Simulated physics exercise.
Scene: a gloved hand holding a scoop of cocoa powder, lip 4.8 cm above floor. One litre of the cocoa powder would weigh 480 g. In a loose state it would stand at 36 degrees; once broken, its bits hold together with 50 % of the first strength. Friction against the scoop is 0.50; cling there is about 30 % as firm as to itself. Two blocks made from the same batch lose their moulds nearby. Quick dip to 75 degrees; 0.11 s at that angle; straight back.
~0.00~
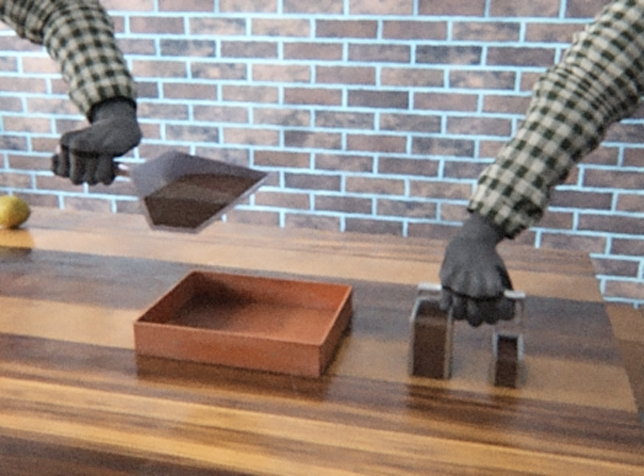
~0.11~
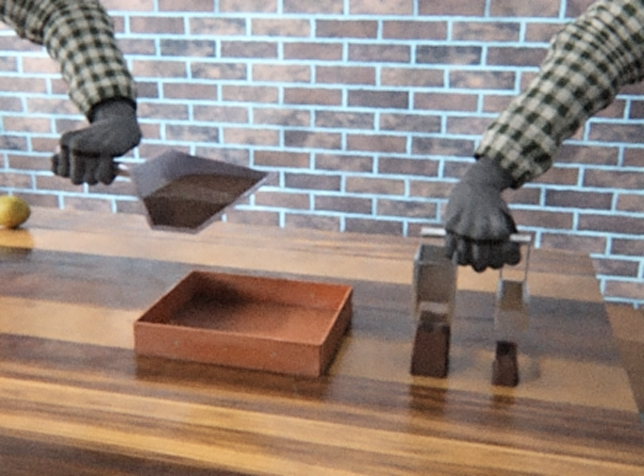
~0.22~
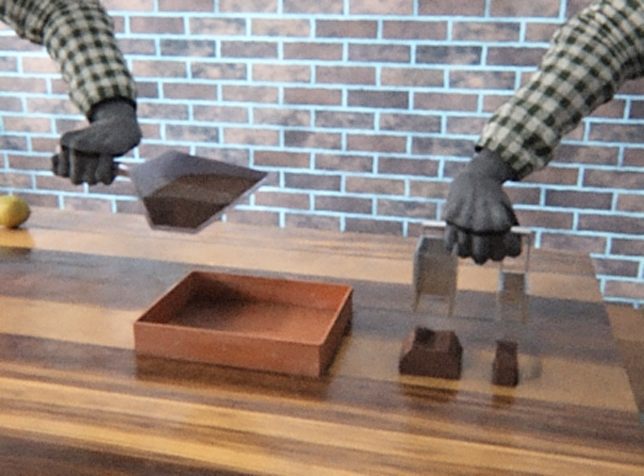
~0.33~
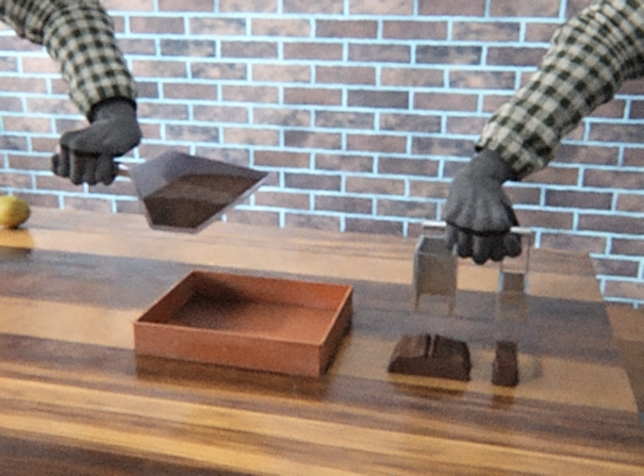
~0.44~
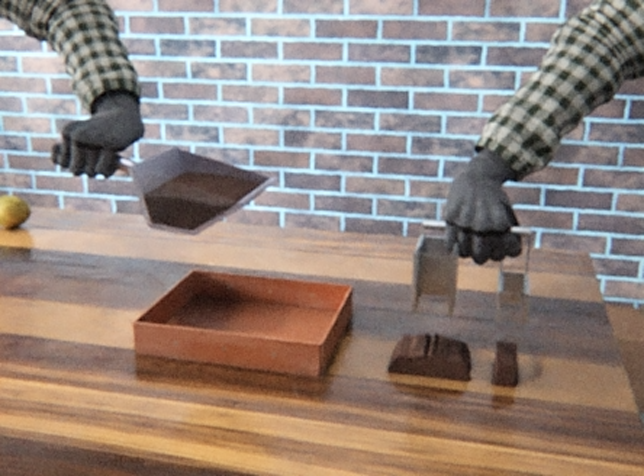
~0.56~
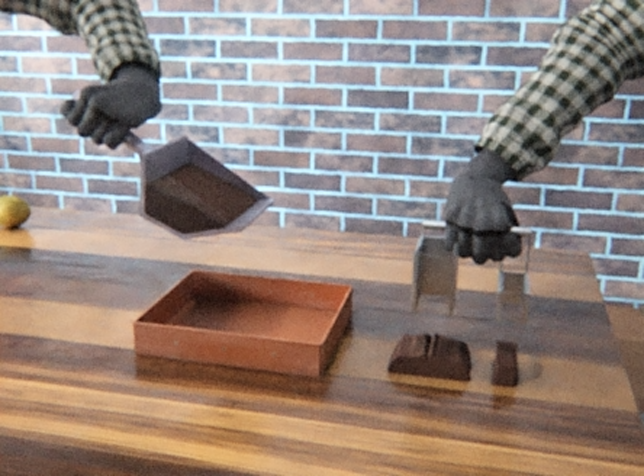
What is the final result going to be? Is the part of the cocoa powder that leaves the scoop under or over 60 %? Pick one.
I would pick over.
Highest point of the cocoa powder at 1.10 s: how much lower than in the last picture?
Some 5.5 cm.
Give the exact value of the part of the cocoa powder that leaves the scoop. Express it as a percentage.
80 %.
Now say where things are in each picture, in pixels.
In the first frame, lip at (242, 196), tilt 0 degrees; crest of the cocoa powder at (169, 197); block heights 6.8 cm, 3.3 cm (left to right).
In the second frame, lip at (242, 196), tilt 0 degrees; crest of the cocoa powder at (169, 197); block heights 6.3 cm, 3.3 cm (left to right).
In the third frame, lip at (242, 196), tilt 0 degrees; crest of the cocoa powder at (169, 197); block heights 4.1 cm, 3.2 cm (left to right).
In the fourth frame, lip at (242, 196), tilt 0 degrees; crest of the cocoa powder at (169, 197); block heights 3.2 cm, 3.2 cm (left to right).
In the fifth frame, lip at (242, 202), tilt 5 degrees; crest of the cocoa powder at (171, 197); block heights 3.2 cm, 3.2 cm (left to right).
In the sixth frame, lip at (240, 226), tilt 24 degrees; crest of the cocoa powder at (145, 187); block heights 3.2 cm, 3.2 cm (left to right).
After 0.80 s, the scoop is at 72 degrees and 0 % has left it.
After 1.10 s, the scoop is at 64 degrees and 70 % has left it.
After 1.39 s, the scoop is at 5 degrees and 78 % has left it.
After 1.68 s, the scoop is at 0 degrees and 78 % has left it.
After 1.83 s, the scoop is at 0 degrees and 78 % has left it.
